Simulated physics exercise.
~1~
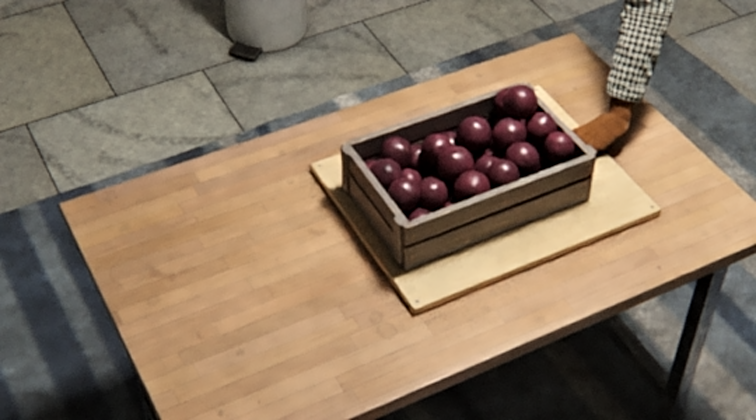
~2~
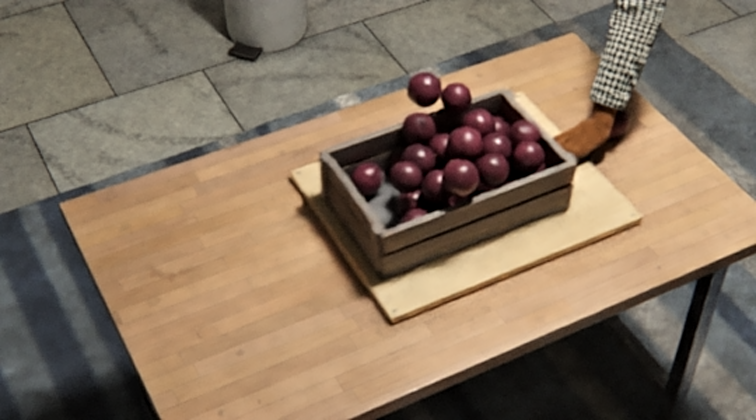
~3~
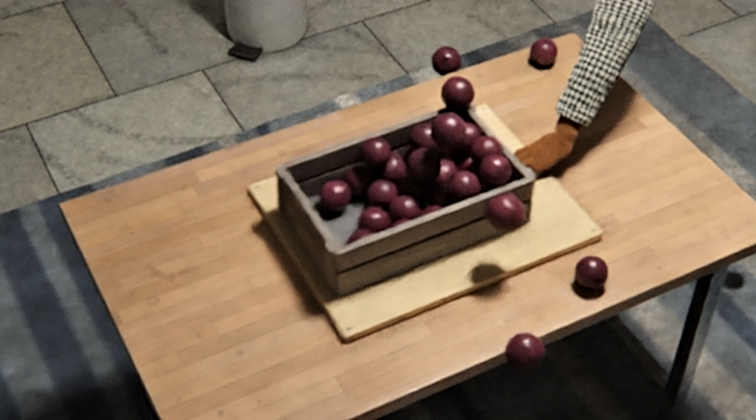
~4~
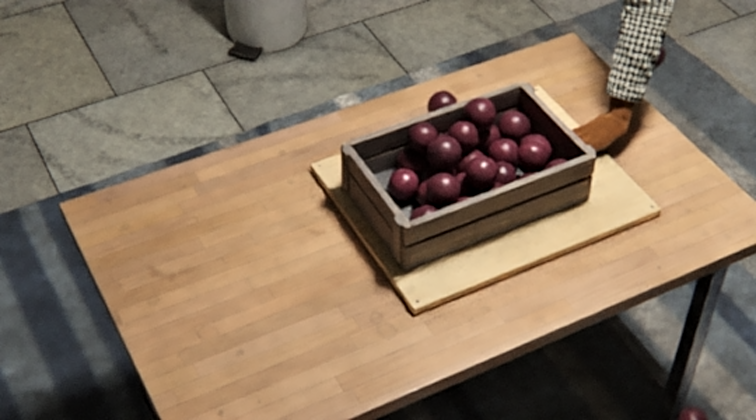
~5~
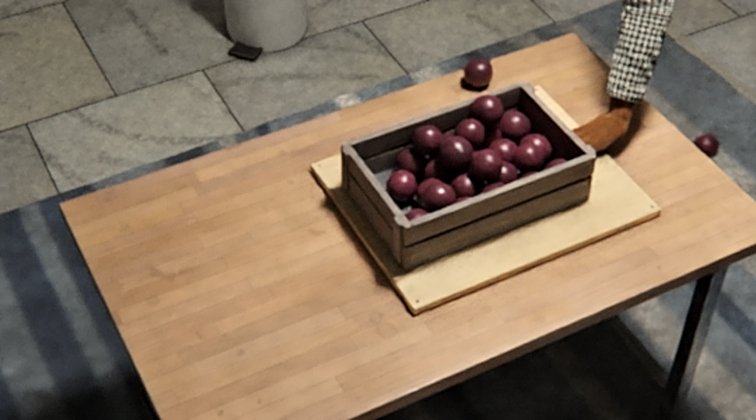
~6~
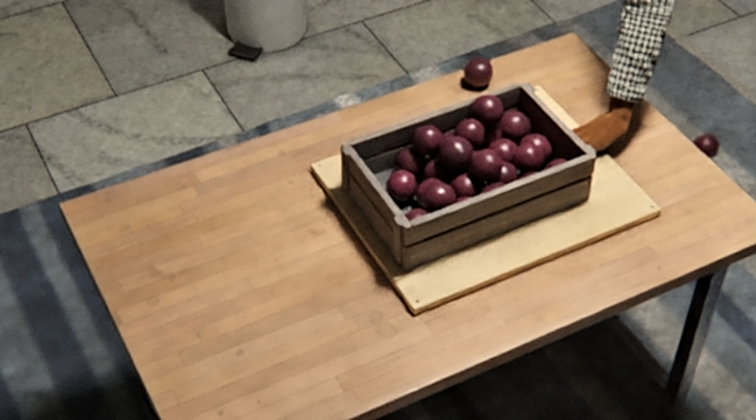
In this clip, a hand in a checked sleeve shakes a grey crate of red onions on a board, moving it left and back right across a wooden table. Several onions fly out, and the crate ends still and mostly full, one onion resting behind it on the table.
